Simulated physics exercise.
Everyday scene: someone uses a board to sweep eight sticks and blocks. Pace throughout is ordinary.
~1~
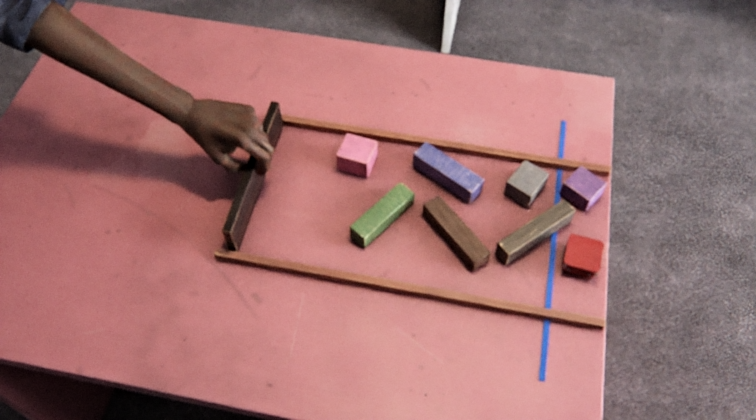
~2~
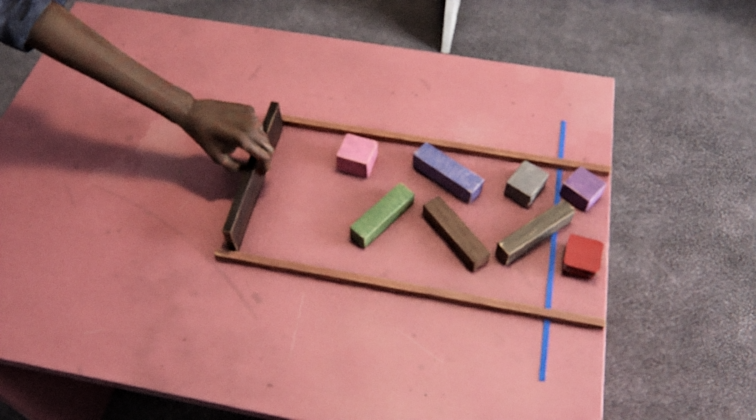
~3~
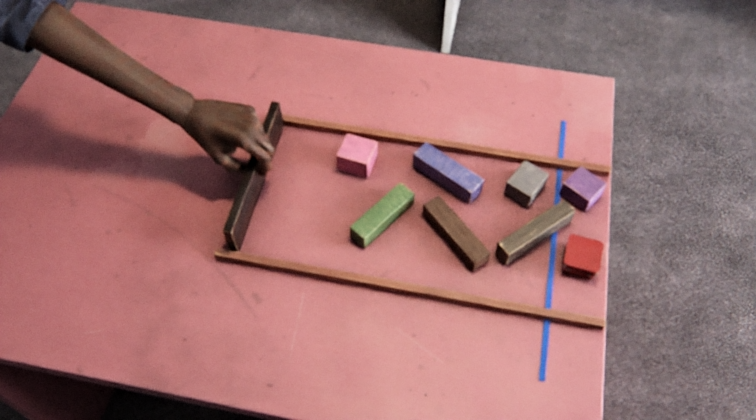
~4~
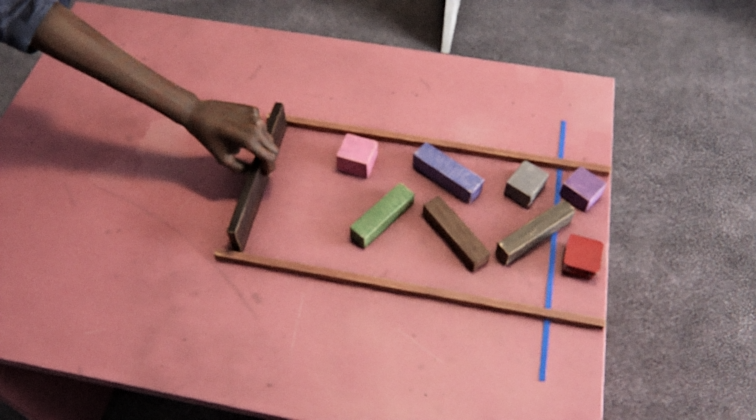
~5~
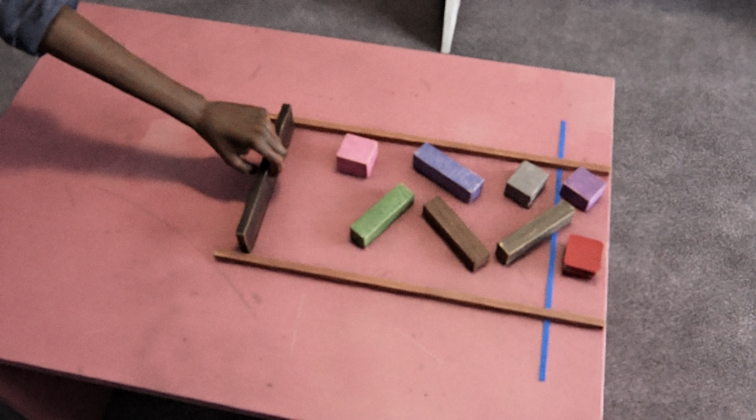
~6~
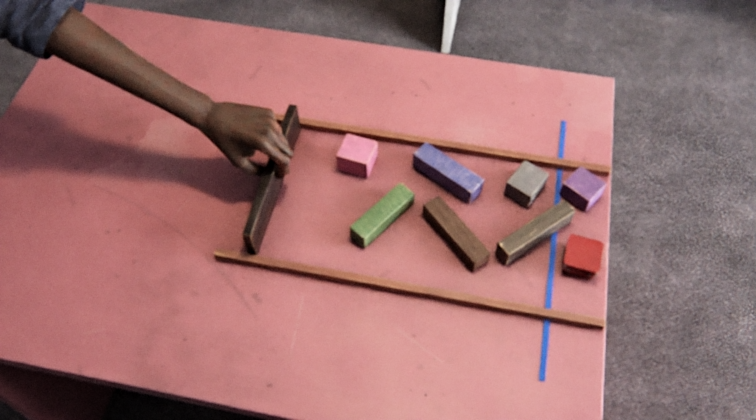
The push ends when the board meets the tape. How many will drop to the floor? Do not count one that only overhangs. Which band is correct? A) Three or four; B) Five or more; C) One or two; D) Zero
A.
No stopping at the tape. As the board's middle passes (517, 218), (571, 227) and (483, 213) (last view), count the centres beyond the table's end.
That makes 1, 5, 0.
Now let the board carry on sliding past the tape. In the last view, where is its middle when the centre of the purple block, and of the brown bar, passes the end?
The purple block puts it at (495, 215), the brown bar at (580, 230).
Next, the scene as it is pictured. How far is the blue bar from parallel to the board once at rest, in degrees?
Roughly 5° out of line.
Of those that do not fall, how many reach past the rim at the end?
Tally: 1.
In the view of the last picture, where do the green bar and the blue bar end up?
Around (565, 244) and around (608, 209).
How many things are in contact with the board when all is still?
The number is 2.
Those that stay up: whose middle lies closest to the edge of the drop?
The blue bar is the one.
Soon after, none off yet; red case at rest near (582, 258); purple block at rest near (583, 189); black bar at rest near (535, 232).
At rest, the number that fall off is three or four; fallen, grey block, black bar, purple block and red case.
